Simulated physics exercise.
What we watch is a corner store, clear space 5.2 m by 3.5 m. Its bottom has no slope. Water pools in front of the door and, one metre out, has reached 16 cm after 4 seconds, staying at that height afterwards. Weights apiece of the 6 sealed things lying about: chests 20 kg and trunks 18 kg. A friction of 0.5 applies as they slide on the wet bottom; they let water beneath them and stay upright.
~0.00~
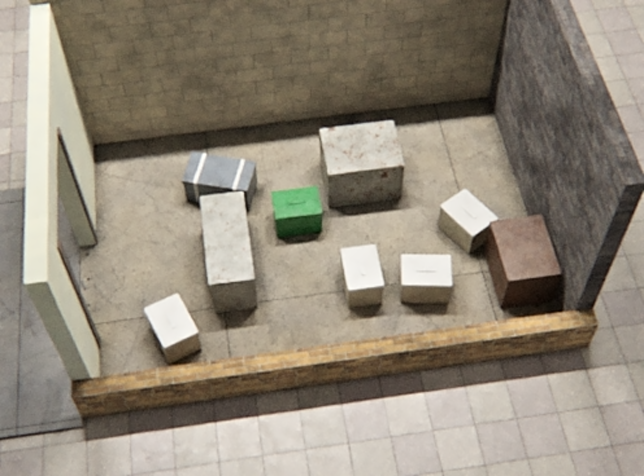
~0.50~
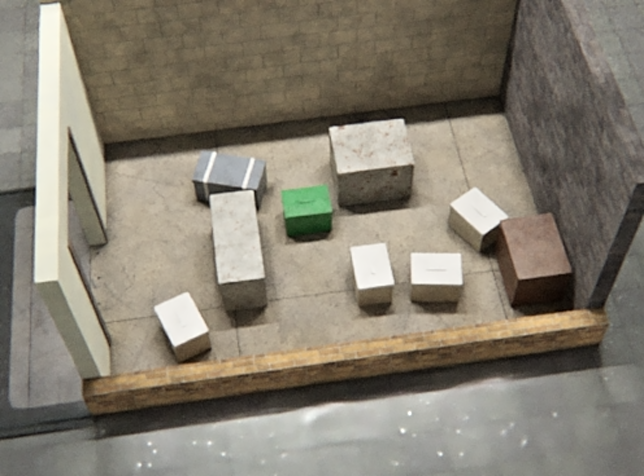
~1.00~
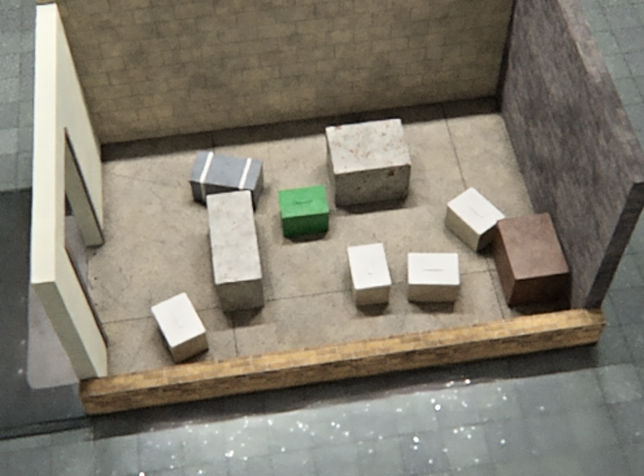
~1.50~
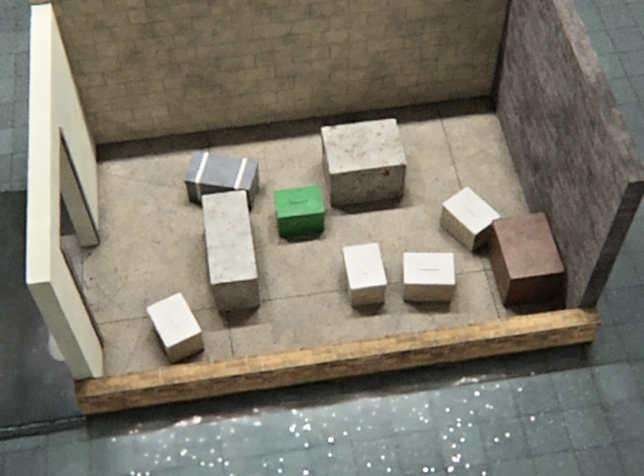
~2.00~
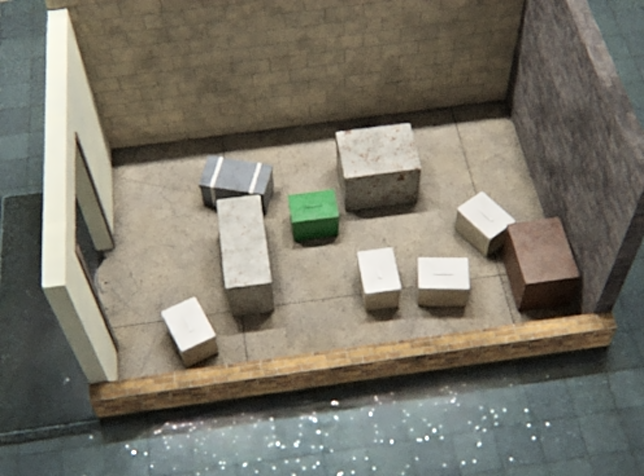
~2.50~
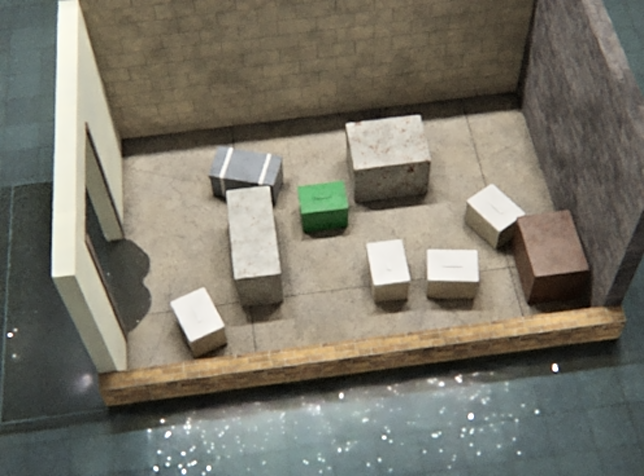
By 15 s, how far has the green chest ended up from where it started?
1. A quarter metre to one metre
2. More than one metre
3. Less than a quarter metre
Option 3: Less than a quarter metre.
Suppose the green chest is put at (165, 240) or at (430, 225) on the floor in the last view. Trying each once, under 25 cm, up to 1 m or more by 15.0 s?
Goes far off, then hardly budges.
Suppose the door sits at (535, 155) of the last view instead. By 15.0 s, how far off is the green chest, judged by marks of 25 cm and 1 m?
With that change, the green chest keeps still.
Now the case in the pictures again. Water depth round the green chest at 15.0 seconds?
Close to 7 centimetres.
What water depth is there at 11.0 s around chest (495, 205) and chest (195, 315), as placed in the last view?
Some 1 cm at the first, some 10 cm at the second.
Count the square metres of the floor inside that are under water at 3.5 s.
Roughly 1.5 m2 of it is wet.
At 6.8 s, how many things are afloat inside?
The number is 0.
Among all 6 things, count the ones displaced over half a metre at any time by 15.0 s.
By my tally, 1.
After 3.5 s the green chest is near (323, 197), 0.0 m from its start, aground; 0 afloat.
After 6.8 s the green chest is near (323, 197), 0.0 m from its start, aground; 0 afloat.
After 11.0 s the green chest is near (323, 197), 0.0 m from its start, aground; 1 afloat.
After 15.0 s the green chest is near (323, 197), 0.0 m from its start, aground; 2 afloat.
